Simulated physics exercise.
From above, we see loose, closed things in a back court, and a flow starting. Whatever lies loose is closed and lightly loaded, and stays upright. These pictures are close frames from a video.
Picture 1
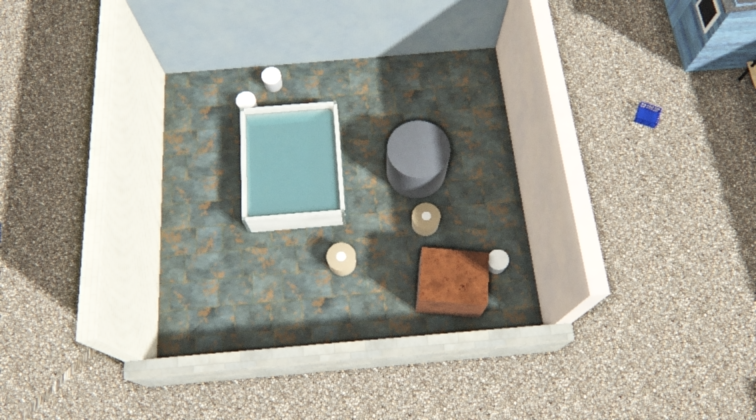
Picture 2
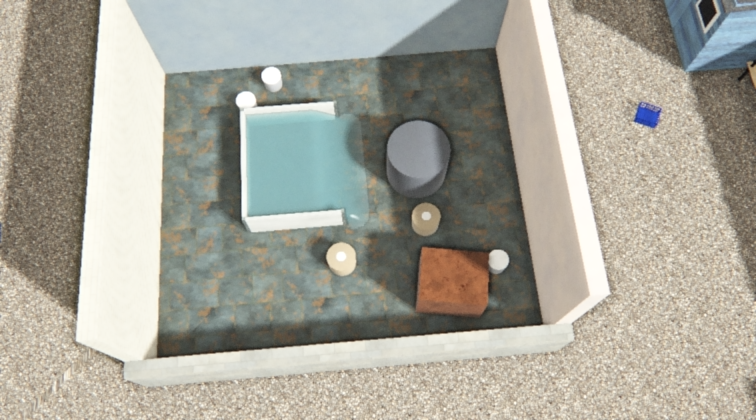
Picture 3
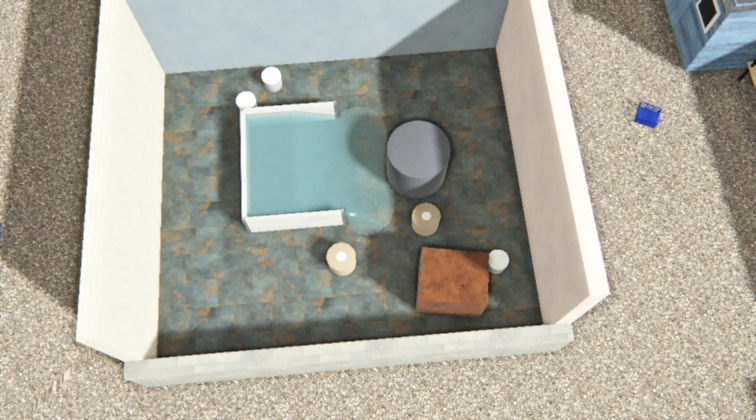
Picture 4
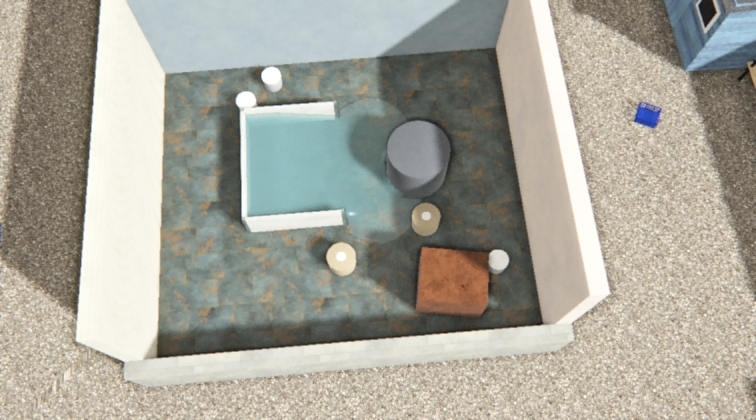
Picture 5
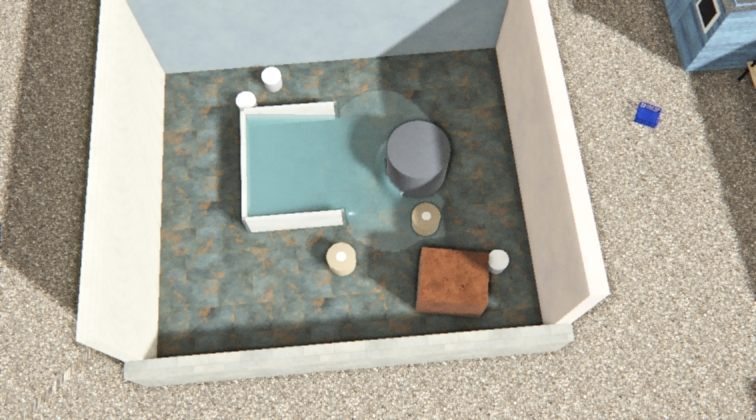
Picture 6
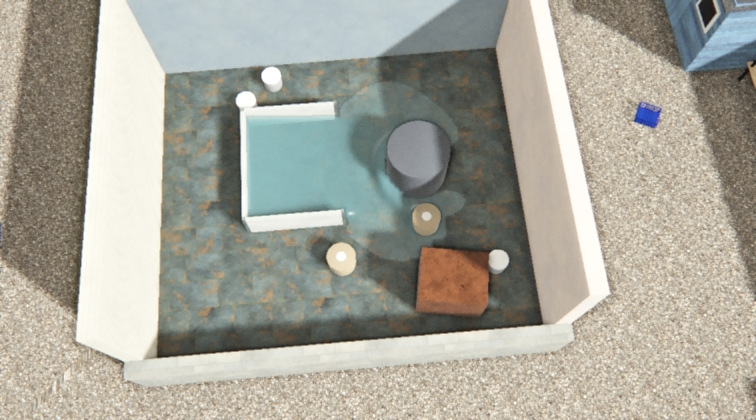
In a walled court seen from above, a white-sided tank of teal water sits among a grey drum, a brown block and small round tubs. Its right side opens and water spreads rightward over the floor, thinning as it flows around the drum and a tan tub, while the objects stay put.
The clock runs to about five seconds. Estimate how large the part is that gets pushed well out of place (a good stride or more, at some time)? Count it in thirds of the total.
Share: Fewer than a third.
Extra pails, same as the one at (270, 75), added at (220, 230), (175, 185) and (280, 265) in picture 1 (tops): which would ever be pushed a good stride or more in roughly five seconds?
Stays put, stays put, stays put.
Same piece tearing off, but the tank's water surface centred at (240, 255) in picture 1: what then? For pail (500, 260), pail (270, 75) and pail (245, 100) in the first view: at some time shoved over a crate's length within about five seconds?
Object by object: Over the mark, below the mark, below the mark.
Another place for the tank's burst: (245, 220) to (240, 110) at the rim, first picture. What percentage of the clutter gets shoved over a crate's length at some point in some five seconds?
That works out to about 20 per cent of them.
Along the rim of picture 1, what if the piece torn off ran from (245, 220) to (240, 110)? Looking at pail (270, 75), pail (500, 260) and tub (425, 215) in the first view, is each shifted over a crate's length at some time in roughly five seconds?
In turn: Moved that far, stayed within it, stayed within it.
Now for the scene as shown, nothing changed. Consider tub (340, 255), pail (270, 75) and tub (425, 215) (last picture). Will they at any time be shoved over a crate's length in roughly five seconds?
First under that distance, second under that distance, third displaced that much.
A moment on, 0 of 5 are well off their spots; 0 afloat.
Next, 1 of 5 are well off their spots; 0 afloat.
Later, 1 of 5 are well off their spots; 0 afloat.
In the end, 1 of 5 are well off their spots, and 1 have been at some point; 0 afloat.
